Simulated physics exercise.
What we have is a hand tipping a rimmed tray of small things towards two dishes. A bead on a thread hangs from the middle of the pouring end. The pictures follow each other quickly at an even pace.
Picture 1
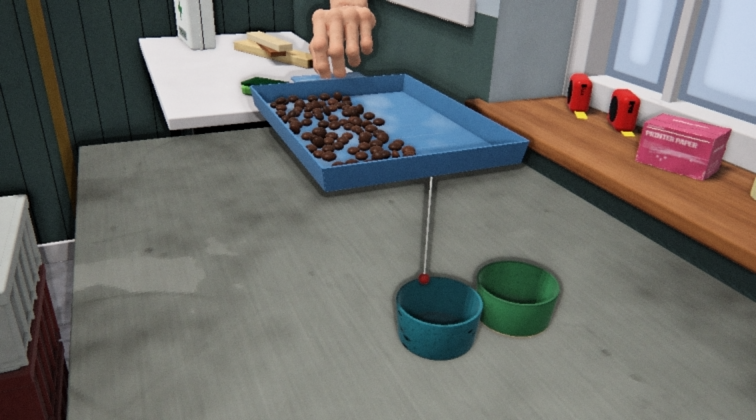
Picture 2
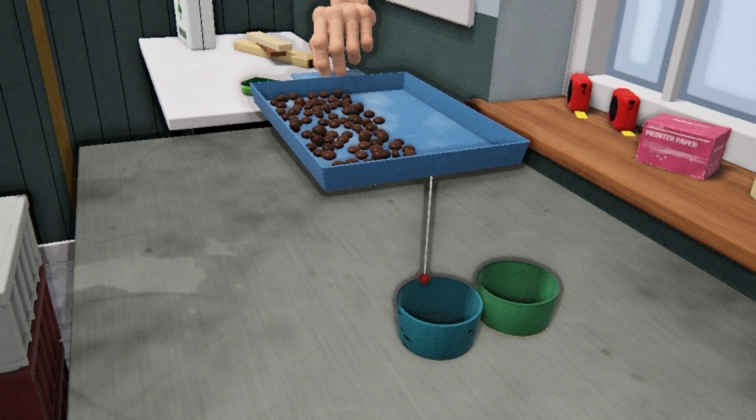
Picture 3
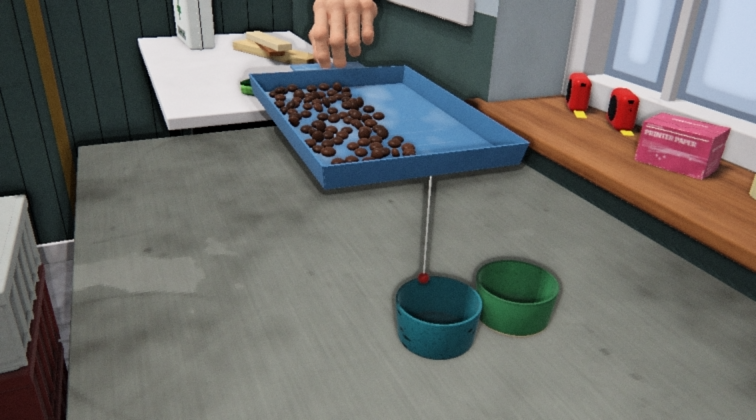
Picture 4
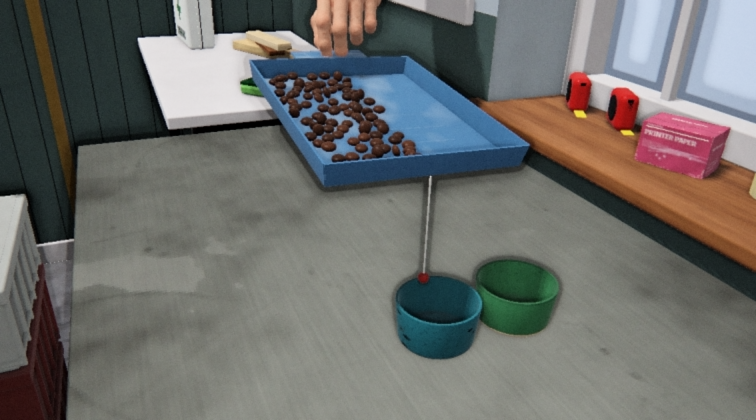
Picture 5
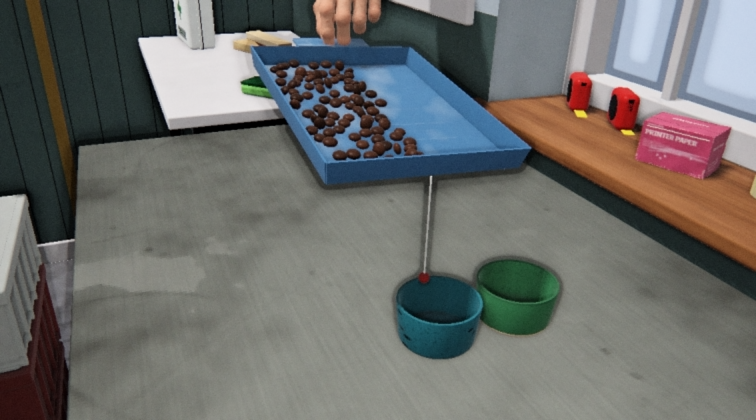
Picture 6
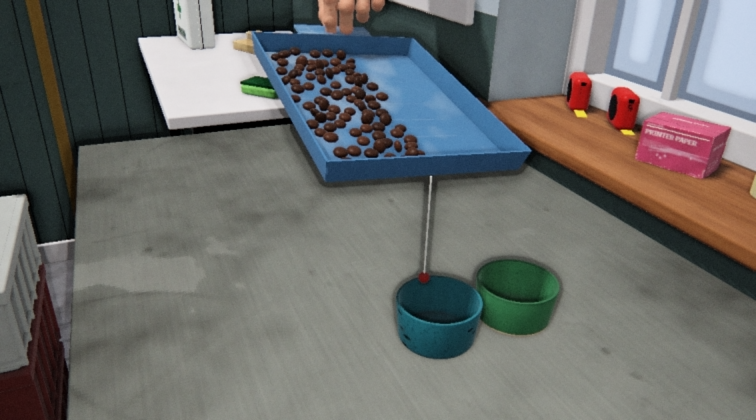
A hand gradually tilts a blue tray of small brown pieces above two round dishes.
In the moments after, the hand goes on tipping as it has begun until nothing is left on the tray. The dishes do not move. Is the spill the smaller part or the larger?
In the dishes lies more than half of it.
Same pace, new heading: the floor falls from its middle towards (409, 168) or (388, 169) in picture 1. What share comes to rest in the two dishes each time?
Near 10 % and 0 %.
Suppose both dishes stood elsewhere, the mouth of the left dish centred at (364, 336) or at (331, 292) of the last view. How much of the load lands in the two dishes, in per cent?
Near 20 % and 0 %.
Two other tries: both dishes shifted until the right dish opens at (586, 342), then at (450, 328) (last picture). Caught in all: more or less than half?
The first try: Not half. The second: Not half.
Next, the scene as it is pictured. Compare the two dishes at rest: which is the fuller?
It is the right one.
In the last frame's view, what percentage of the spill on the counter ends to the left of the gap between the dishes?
It comes to 20 per cent or so.
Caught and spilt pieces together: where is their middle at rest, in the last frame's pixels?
Near (512, 316).
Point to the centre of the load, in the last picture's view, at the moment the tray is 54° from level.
Roughly at (449, 140).
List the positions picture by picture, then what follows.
In the first picture, corners of the pouring end at (326, 166) and (524, 140), level; middle of the load at (349, 127), flat chocolate drops; left dish at (459, 340); right dish at (539, 319); bead on its thread at (424, 279).
In the second picture, corners of the pouring end at (326, 166) and (524, 140), level; middle of the load at (349, 126).
In the third picture, corners of the pouring end at (326, 164) and (524, 142), tipped barely, lowest at the right corner; middle of the load at (348, 121).
In the fourth picture, corners of the pouring end at (327, 162) and (524, 144), tipped a little, lowest at the right corner; middle of the load at (349, 113).
In the fifth picture, corners of the pouring end at (329, 160) and (525, 146), tipped a little, lowest at the right corner; middle of the load at (350, 106).
In the sixth picture, corners of the pouring end at (330, 158) and (526, 149), tipped a little, lowest at the right corner; middle of the load at (337, 95); left dish at (459, 339); right dish at (539, 317).
Soon, tray tipped steeply; all on the tray.
A while on, tray tipped right over; most on the tray; a small part in the right dish; a stray few outside both; a stray few in the air.
Towards the end, tray tipped past a quarter turn; a small part in the left dish; about two thirds in the right dish; about a quarter outside both.
Finally, tray tipped past a quarter turn; a small part in the left dish; about two thirds in the right dish; about a quarter outside both.
